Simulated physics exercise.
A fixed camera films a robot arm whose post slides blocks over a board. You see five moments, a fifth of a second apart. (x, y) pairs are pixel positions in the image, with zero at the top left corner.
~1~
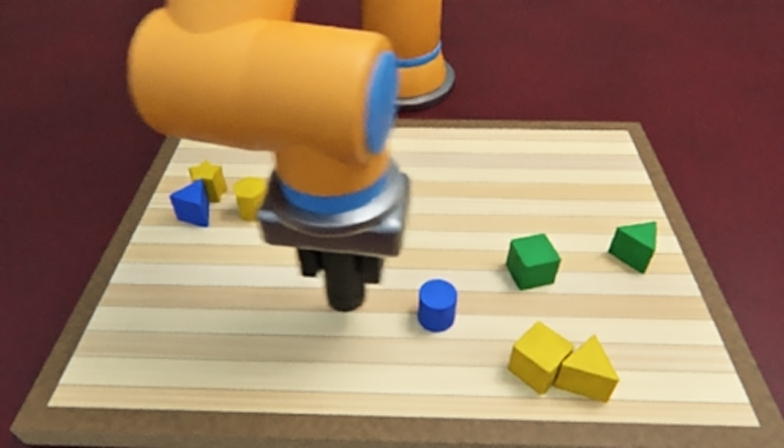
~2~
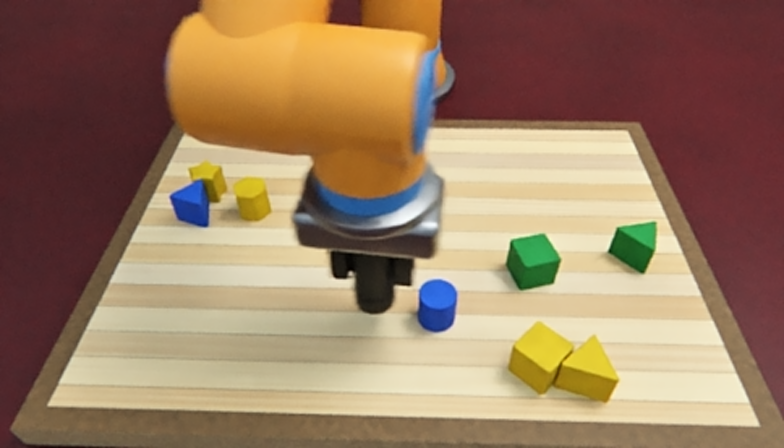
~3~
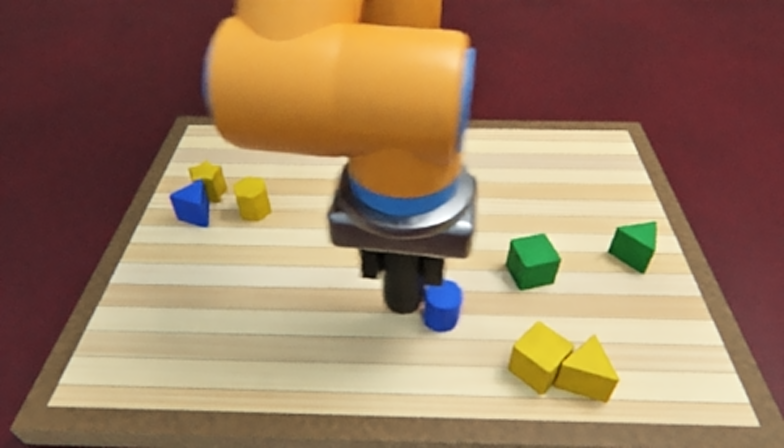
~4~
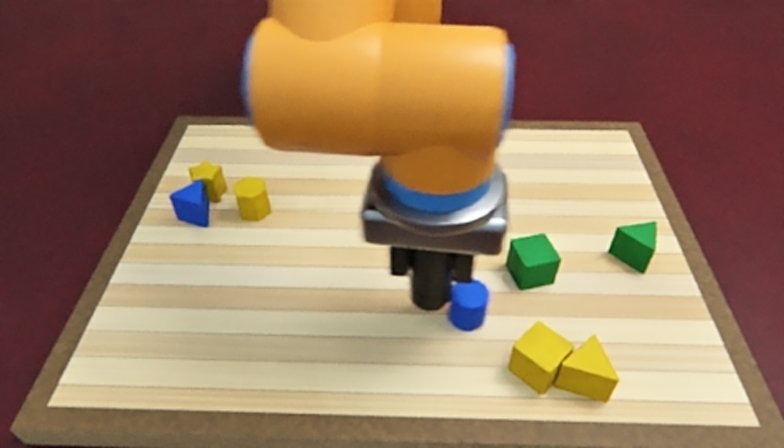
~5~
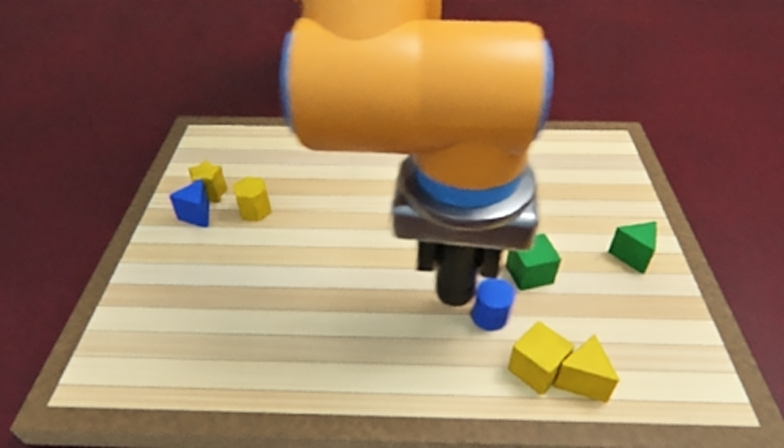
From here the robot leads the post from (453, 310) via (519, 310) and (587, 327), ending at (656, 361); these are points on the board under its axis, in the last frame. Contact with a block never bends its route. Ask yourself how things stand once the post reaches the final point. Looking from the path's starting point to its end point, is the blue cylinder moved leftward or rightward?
Its sideways move is to the right.
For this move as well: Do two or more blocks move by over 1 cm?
In short: No.
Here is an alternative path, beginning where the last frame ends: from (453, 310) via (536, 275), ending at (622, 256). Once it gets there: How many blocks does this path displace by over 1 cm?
Moved: More than two.
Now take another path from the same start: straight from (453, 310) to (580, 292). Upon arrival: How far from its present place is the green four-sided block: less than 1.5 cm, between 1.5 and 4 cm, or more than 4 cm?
Between 1.5 and 4 cm.
The first path, step by step. One third of the way, post (524, 292); blue cylinder (564, 303).
Two thirds of the way, post (595, 310); blue cylinder (631, 331).
At the end, post (666, 344); blue cylinder (690, 377); green four-sided block still.
